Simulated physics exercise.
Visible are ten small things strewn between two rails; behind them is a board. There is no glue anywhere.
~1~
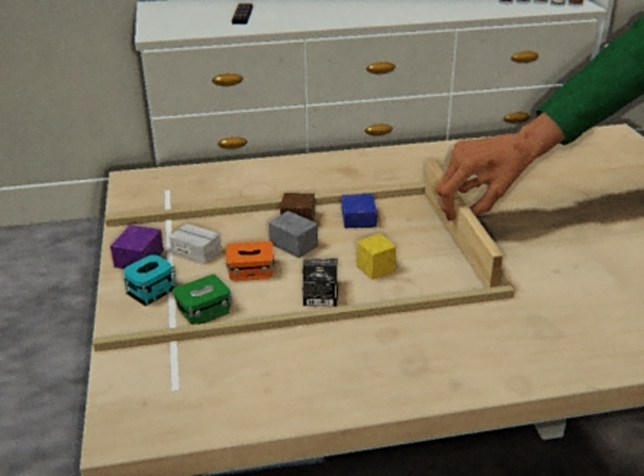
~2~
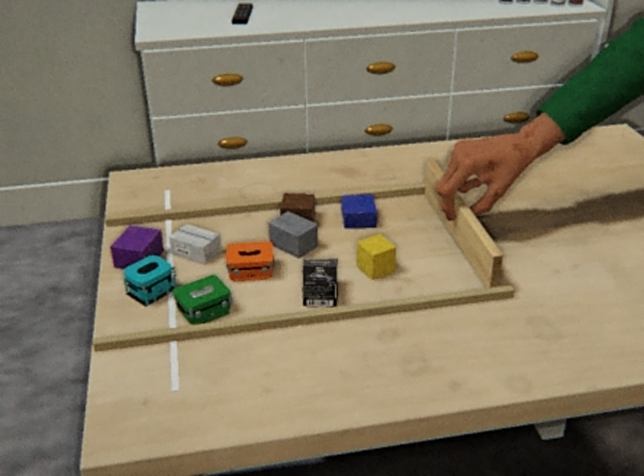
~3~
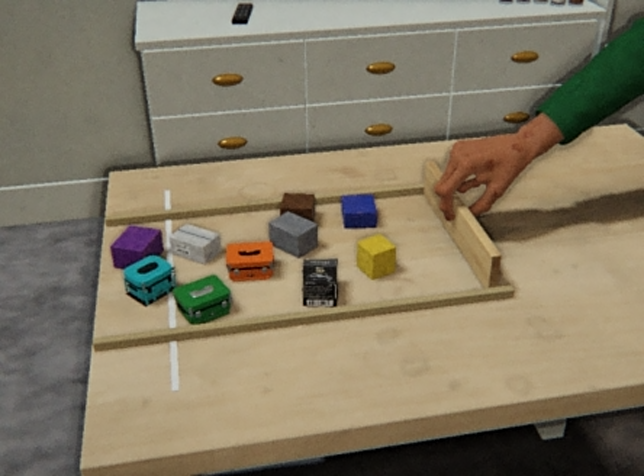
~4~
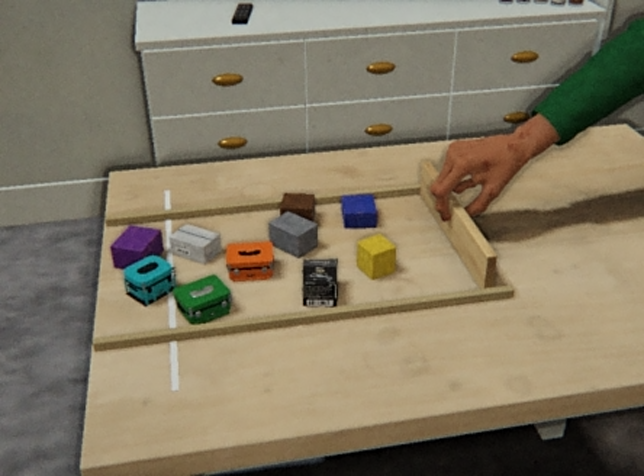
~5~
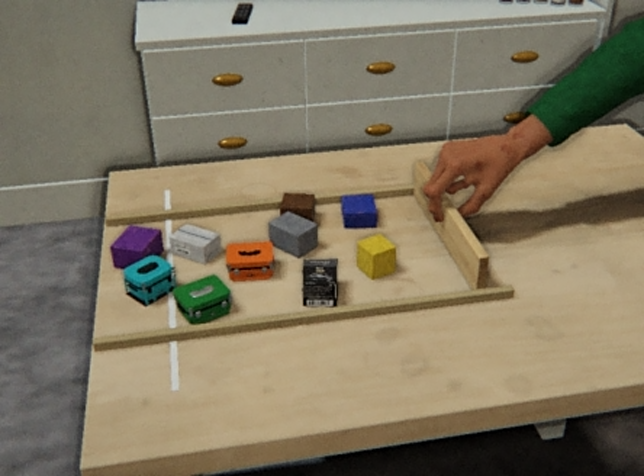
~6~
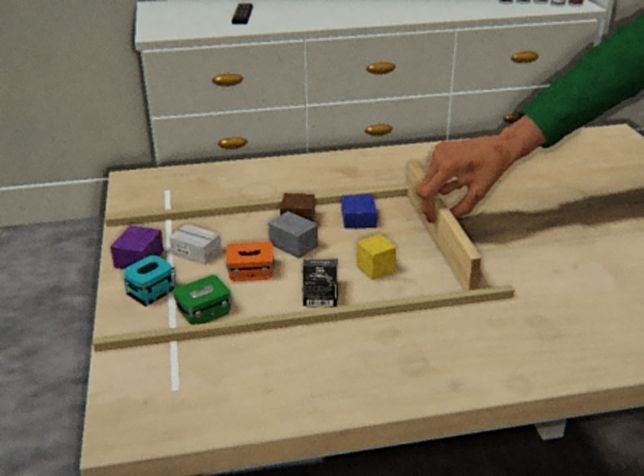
At the start, a hand in a green sleeve holds a wooden board upright between two rails on a table, to the right of ten small scattered blocks and boxes. The board stays nearly still, then the hand slides it slightly left, while the objects remain in place.
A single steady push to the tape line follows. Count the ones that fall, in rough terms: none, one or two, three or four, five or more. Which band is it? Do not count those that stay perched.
Okay, so the number that tips off the end comes to just one or two, I'd say.
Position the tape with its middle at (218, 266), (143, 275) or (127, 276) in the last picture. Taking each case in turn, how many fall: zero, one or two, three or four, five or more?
Place by place: Not one, then five or more, then five or over.
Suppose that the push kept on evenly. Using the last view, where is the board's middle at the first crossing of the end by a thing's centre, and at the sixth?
First roughly (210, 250), later roughly (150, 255).
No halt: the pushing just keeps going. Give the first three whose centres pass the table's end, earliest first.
First the purple block, next the turquoise case, then the white box.
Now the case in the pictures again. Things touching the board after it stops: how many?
Well, it touches 4.
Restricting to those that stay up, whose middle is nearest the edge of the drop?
It's the white box that ends nearest.
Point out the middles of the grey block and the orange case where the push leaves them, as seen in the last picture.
The grey block stops around (145, 256); the orange case around (118, 278).
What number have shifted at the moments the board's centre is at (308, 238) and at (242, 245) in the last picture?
So far 5, and 10 at the second.
Soon after, none off yet; purple block at rest near (138, 248); turquoise case at rest near (149, 280); white box at rest near (196, 244).
In the end, the number that fall off is one or two; gone, turquoise case and purple block.
